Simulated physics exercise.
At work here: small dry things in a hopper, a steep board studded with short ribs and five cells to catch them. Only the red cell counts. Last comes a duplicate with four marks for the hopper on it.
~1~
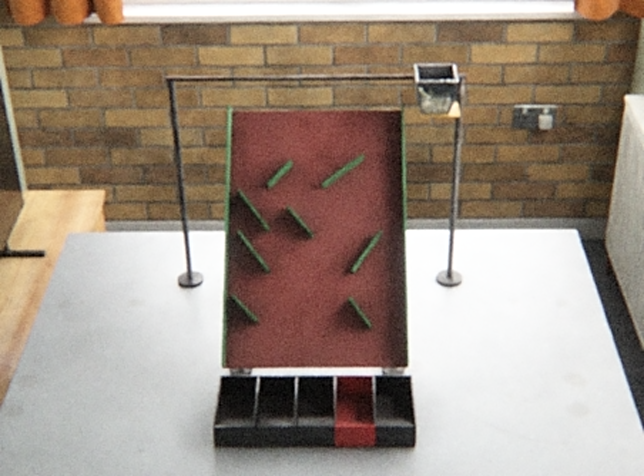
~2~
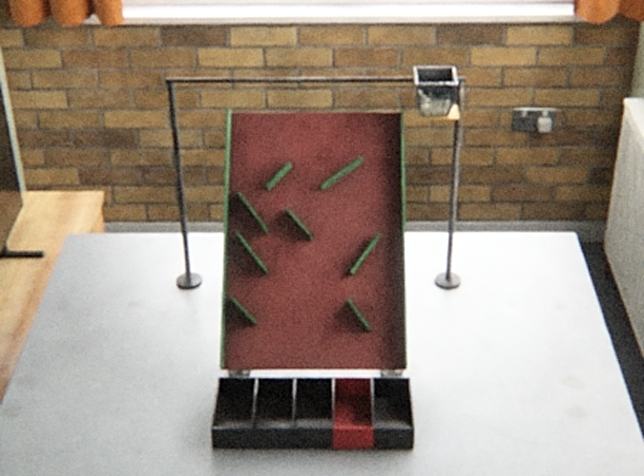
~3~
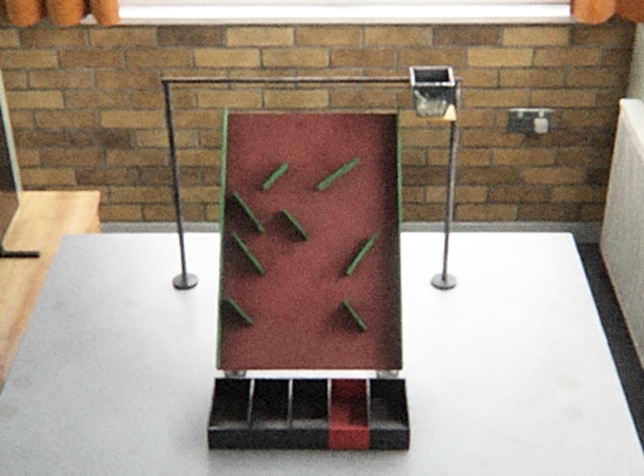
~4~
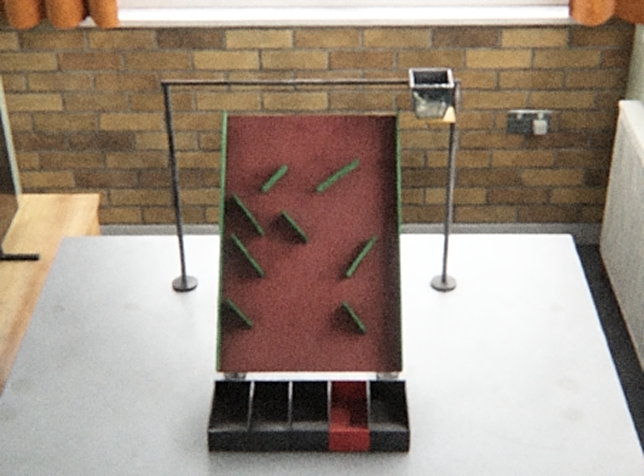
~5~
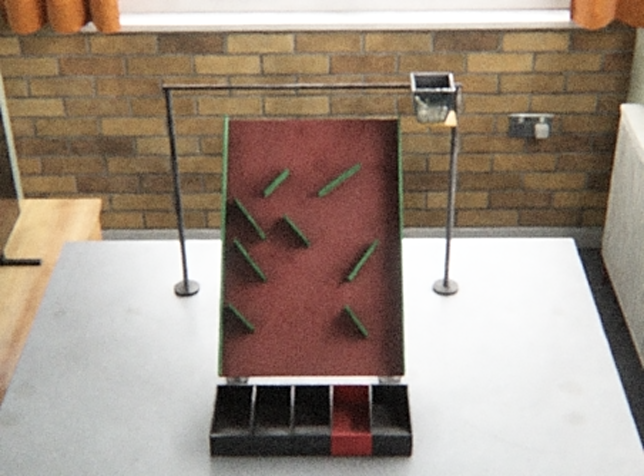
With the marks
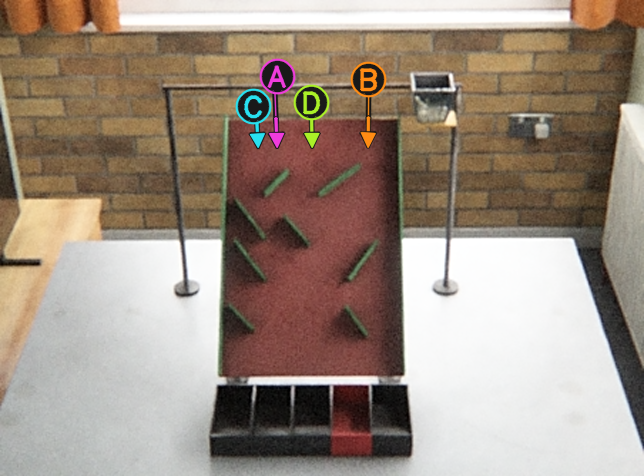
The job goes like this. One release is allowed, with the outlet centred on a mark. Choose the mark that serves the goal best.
D beats the others.
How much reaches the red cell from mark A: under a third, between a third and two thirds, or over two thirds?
Under a third.
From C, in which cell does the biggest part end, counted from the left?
The third from the left.
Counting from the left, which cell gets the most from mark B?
It is the fifth one.
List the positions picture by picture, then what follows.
The first frame shows hopper at (438, 100), white beans, door shut.
The second frame shows ribs (267, 186) to (290, 162), (322, 186) to (363, 156), (237, 191) to (267, 230).
The third frame shows ribs (282, 208) to (307, 236), (233, 232) to (263, 272), (348, 272) to (376, 233).
The fourth frame shows ribs (226, 299) to (251, 324), (344, 301) to (365, 330).
The fifth frame shows red cell at (352, 444), number 4 of 5 from the left.
On the marked copy, mark A meets the board at (276, 142); mark B meets the board at (368, 141); mark C meets the board at (257, 142); mark D meets the board at (312, 142).
For mark A, a small part in the red cell, most in other cells.
For mark B, a small part in the red cell, most in other cells, a small part held on the board.
For mark C, none in the red cell, most in other cells, about a quarter held on the board.
For mark D, about a third in the red cell, about half in other cells, a small part held on the board, a stray few outside the box.
